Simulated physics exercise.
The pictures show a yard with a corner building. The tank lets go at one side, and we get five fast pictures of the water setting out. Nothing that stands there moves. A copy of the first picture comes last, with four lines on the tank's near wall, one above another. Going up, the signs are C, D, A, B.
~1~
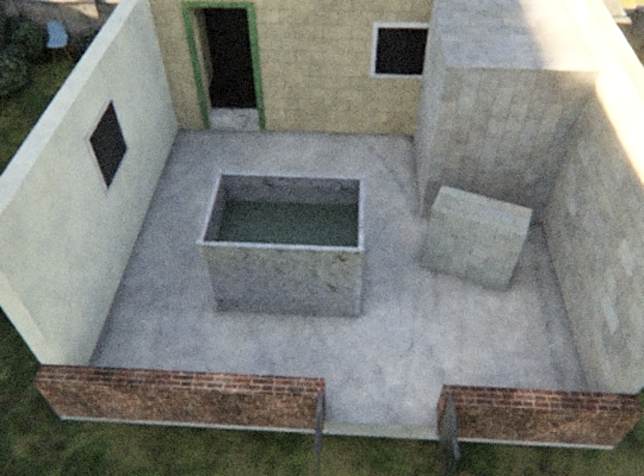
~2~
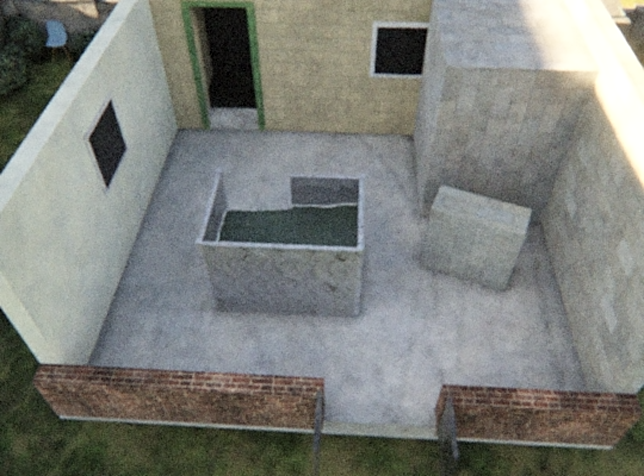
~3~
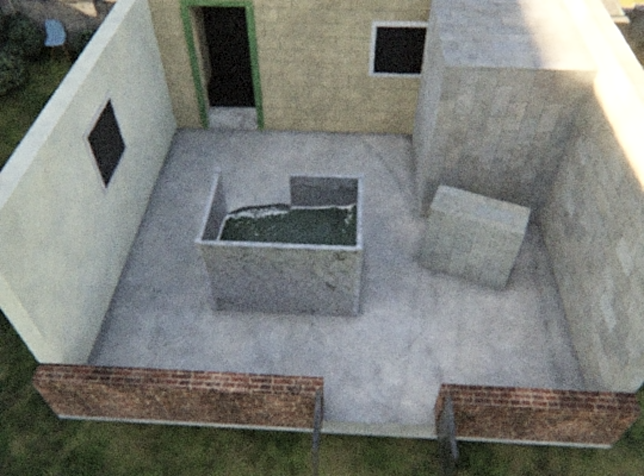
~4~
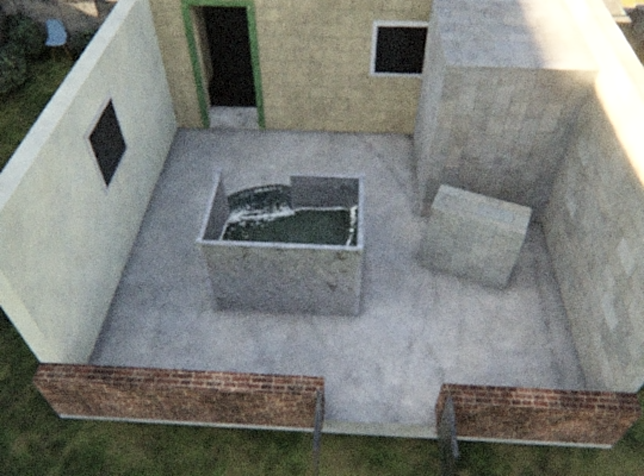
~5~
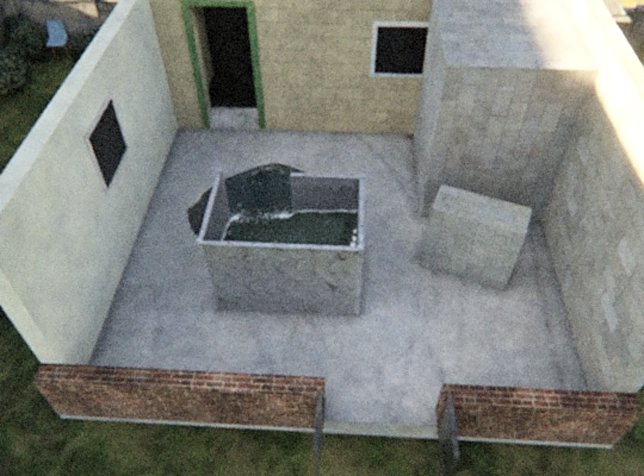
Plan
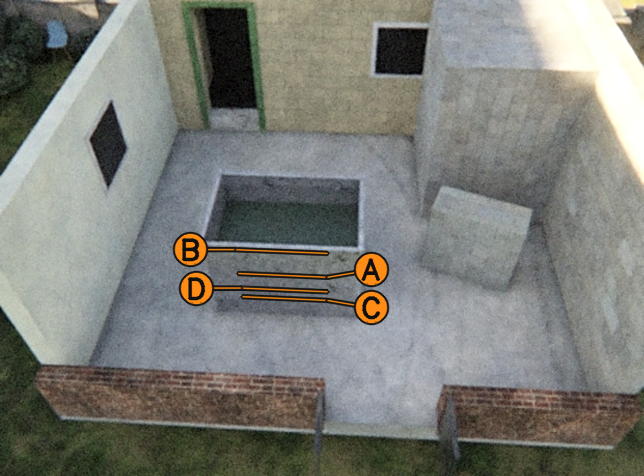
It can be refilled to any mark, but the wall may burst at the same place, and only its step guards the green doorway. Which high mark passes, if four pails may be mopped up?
A.
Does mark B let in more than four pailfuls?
Yes, it does.
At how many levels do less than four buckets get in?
Three of the four.
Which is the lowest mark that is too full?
Here it is mark B.
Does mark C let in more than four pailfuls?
No.
On the marked copy, A at (282, 275); B at (280, 251); C at (284, 298); D at (284, 289); from the bottom up C, D, A, B.
With A, a bucket or two gets in.
With B, about 13 bucketfuls get in.
With C, nothing gets over.
With D, nothing gets over.
